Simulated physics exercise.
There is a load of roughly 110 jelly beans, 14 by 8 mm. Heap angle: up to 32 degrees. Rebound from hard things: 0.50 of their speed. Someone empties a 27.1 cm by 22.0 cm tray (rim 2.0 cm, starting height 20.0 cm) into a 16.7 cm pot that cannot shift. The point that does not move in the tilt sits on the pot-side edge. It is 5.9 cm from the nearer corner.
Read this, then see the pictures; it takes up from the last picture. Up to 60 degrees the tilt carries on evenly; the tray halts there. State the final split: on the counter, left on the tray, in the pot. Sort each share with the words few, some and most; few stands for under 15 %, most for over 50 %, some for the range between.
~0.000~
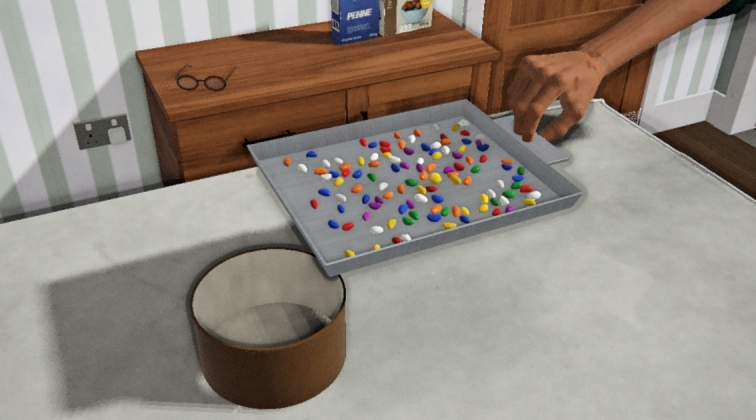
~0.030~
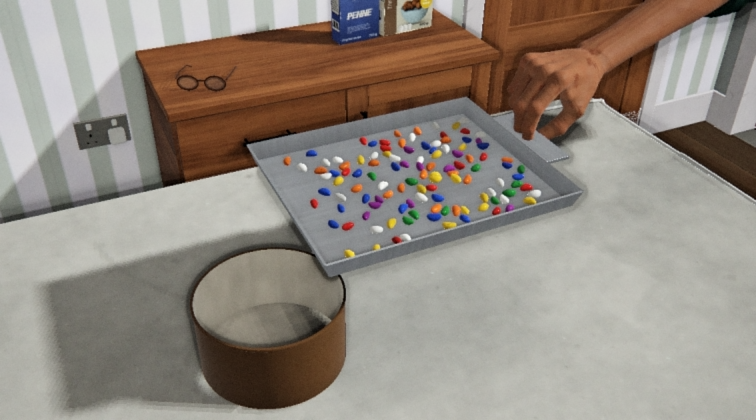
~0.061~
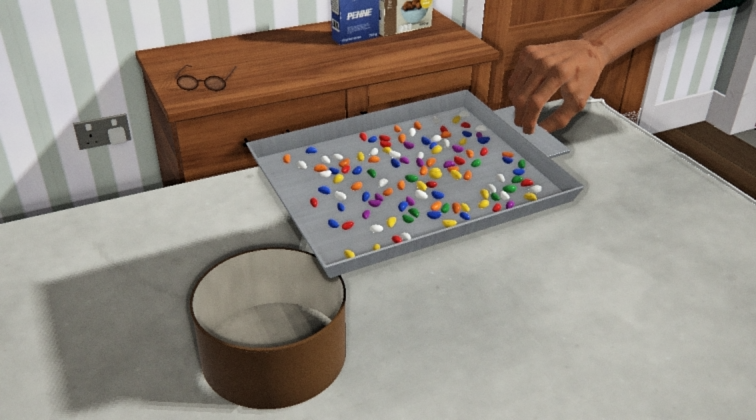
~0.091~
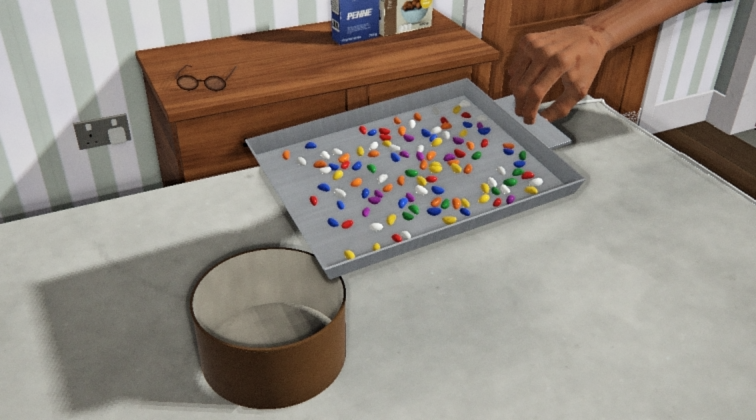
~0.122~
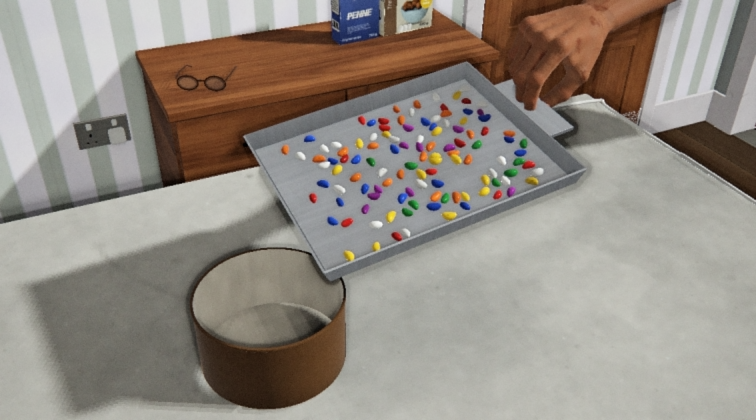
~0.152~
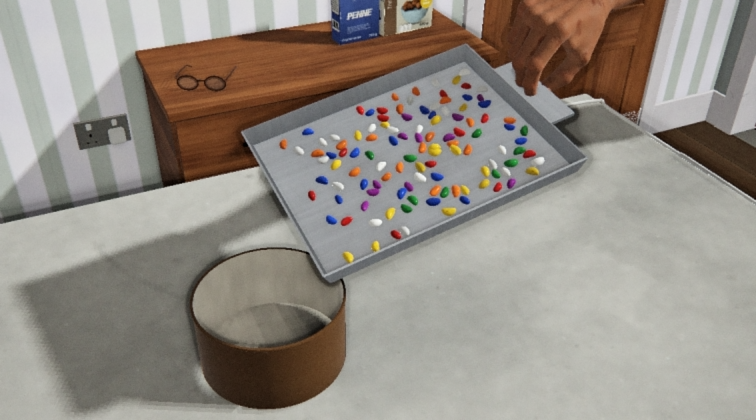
The shares come out as follows. Counter: Most. Tray: Some. Pot: Few.
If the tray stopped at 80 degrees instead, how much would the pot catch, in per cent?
That would be around 0 percent.
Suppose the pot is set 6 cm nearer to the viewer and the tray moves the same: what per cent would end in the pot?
Estimated share: Around 35 in a hundred.
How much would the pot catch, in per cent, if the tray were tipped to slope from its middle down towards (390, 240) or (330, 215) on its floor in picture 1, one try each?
Near 0 and 20 per cent, in that order.
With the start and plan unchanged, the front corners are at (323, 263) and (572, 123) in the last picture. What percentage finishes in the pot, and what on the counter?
Per cent by place - pot 25, counter 35.
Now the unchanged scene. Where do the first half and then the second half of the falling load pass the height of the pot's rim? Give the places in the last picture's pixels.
The first half passes near (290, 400) and the second half near (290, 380).
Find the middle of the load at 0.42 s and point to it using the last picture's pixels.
The middle of the load should be at about (370, 157) by then.
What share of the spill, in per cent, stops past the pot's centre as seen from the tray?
I'd put it at close to 80 per cent.
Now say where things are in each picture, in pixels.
In the first picture, tray tilt 0 degrees, front corners at (329, 259) and (574, 191); middle of the pieces at (423, 176); pot at (269, 294).
In the second picture, tray tilt 1 degrees, front corners at (329, 260) and (575, 189); middle of the pieces at (423, 175).
In the third picture, tray tilt 2 degrees, front corners at (329, 261) and (575, 185); middle of the pieces at (424, 172).
In the fourth picture, tray tilt 5 degrees, front corners at (329, 263) and (576, 177), lowest corner left front; middle of the pieces at (424, 166).
In the fifth picture, tray tilt 10 degrees, front corners at (328, 266) and (578, 167), lowest corner left front; middle of the pieces at (423, 157).
In the sixth picture, tray tilt 14 degrees, front corners at (327, 269) and (579, 156), lowest corner left front; middle of the pieces at (422, 149); pot at (269, 294). The tray's pace is about 155 degrees a second.
After 0.31 s, tilt 38 degrees; the tray holds 100 %, the pot 0 %.
After 0.42 s, tilt 55 degrees; the tray holds 100 %, the pot 0 %.
After 0.66 s, tilt 60 degrees; the tray holds 50 %, the pot 0 %.
In the end, at 2.1 s, counter 75 %, tray 25 %, pot 0 %.
